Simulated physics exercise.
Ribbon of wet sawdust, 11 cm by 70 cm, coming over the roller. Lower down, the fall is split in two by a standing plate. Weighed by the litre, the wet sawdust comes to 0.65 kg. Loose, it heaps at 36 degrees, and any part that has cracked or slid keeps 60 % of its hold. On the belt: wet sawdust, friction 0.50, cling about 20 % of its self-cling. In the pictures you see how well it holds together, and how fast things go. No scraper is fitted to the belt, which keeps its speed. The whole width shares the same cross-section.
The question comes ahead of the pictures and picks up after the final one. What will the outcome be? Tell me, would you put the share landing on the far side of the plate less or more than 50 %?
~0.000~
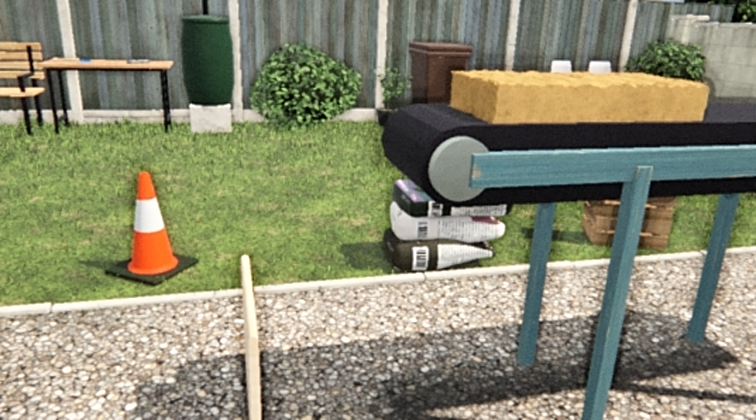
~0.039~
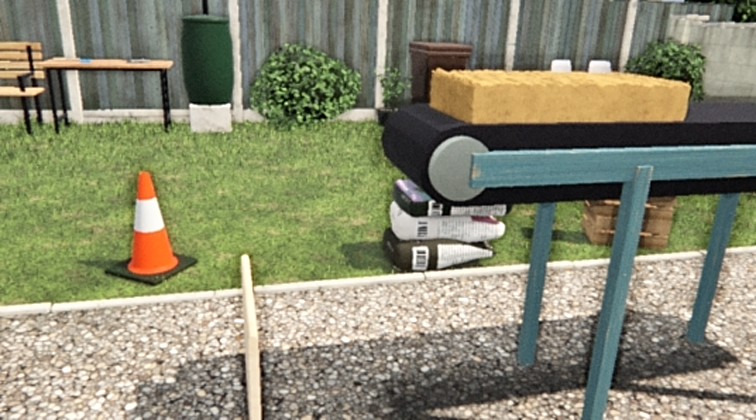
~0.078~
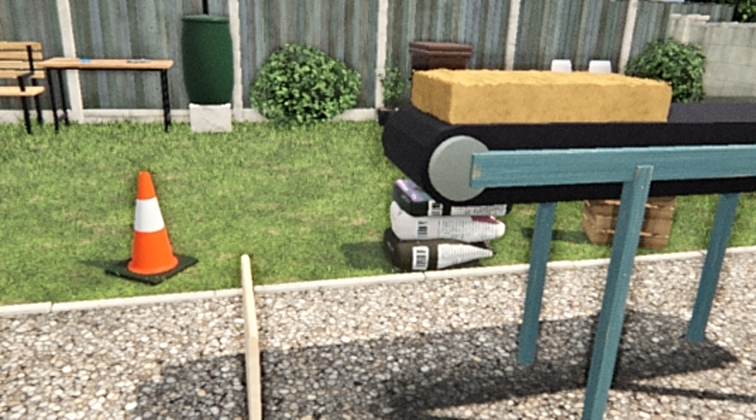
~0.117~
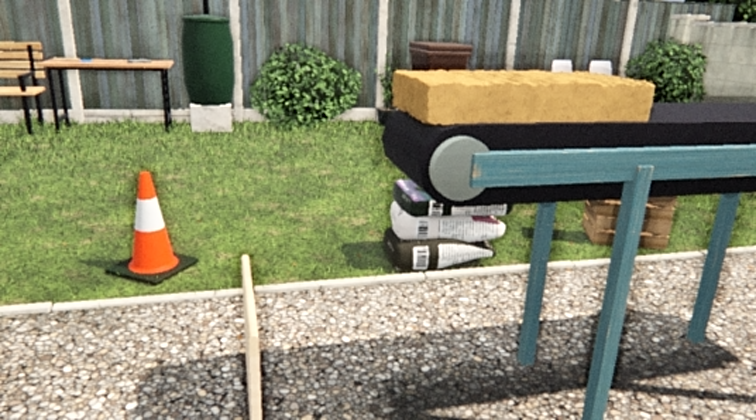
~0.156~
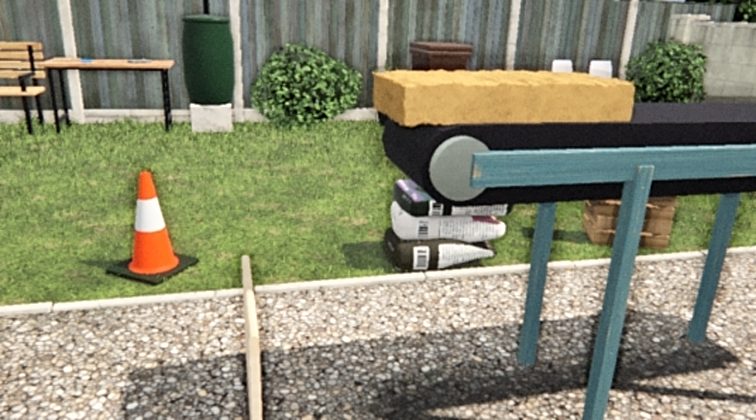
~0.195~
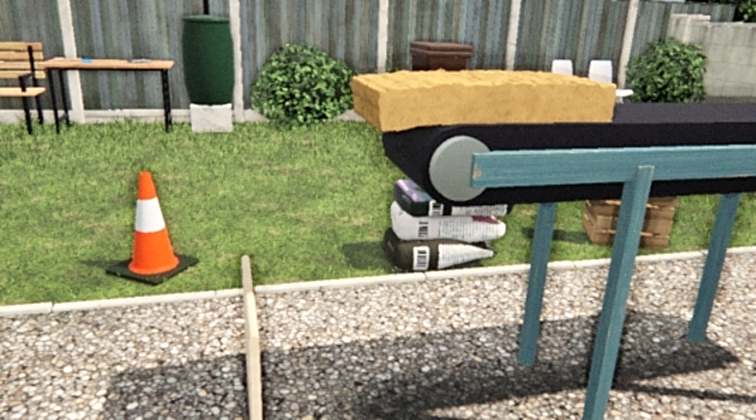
I would say more.
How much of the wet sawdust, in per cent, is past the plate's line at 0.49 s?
Reading: Around 30 %.
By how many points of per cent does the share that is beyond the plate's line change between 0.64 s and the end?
40 percent.
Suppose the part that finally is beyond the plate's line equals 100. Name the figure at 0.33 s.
Some 0 in a hundred.
By 0.33 s, 0 % is beyond the plate's line.
By 0.49 s, 28 % is beyond the plate's line.
By 0.64 s, 61 % is beyond the plate's line.
By 0.80 s, 99 % is beyond the plate's line.
By 1.92 s, at the end, 100 % is beyond the plate's line.
